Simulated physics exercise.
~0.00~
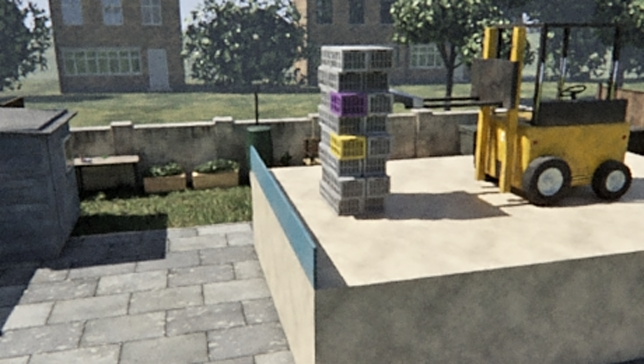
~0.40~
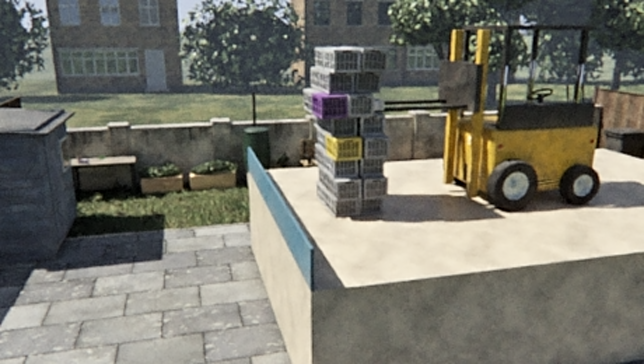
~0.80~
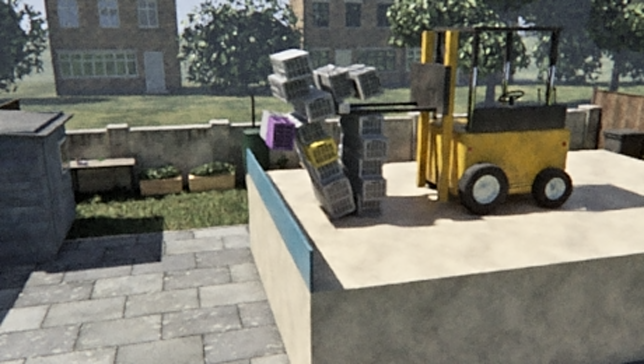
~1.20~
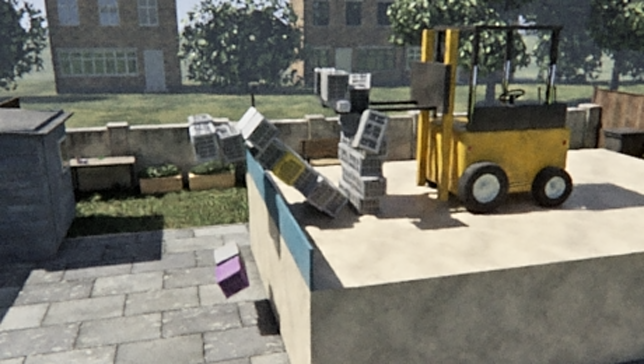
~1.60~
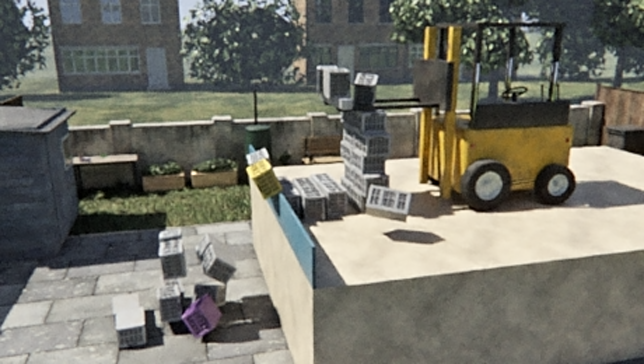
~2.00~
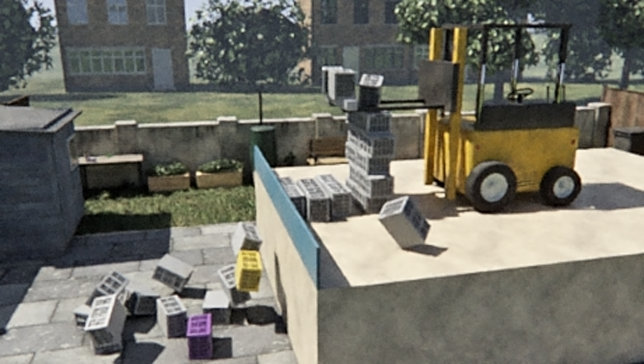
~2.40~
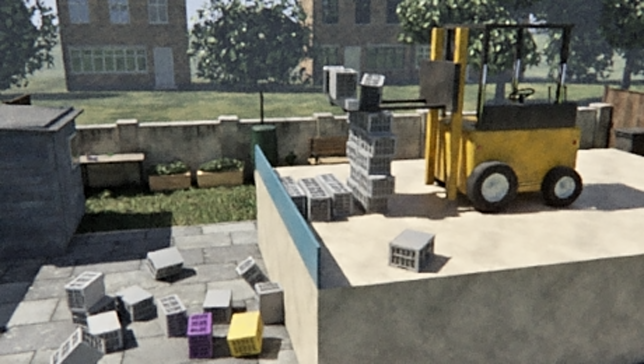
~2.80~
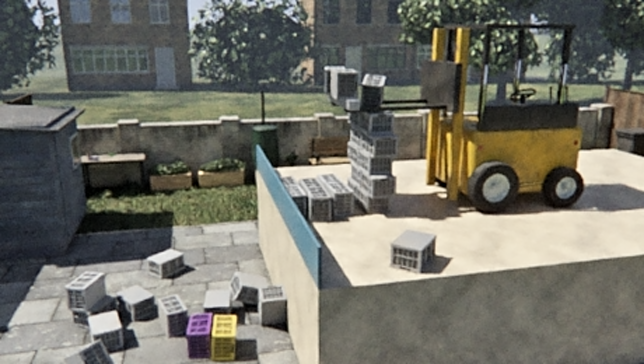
The clip opens on a tall stack of grey crates, one purple and one yellow among them, standing on a raised platform beside a yellow forklift. The forklift rolls left and its beam pushes into the upper part of the stack, which buckles and leans toward the low blue board at the edge. The left side topples over the board, the purple crate dropping first to the paving below. More grey crates tumble after it, and the yellow one follows. At the end, crates lie scattered on the paving, purple and yellow side by side, while a partial stack remains beside the stopped forklift.
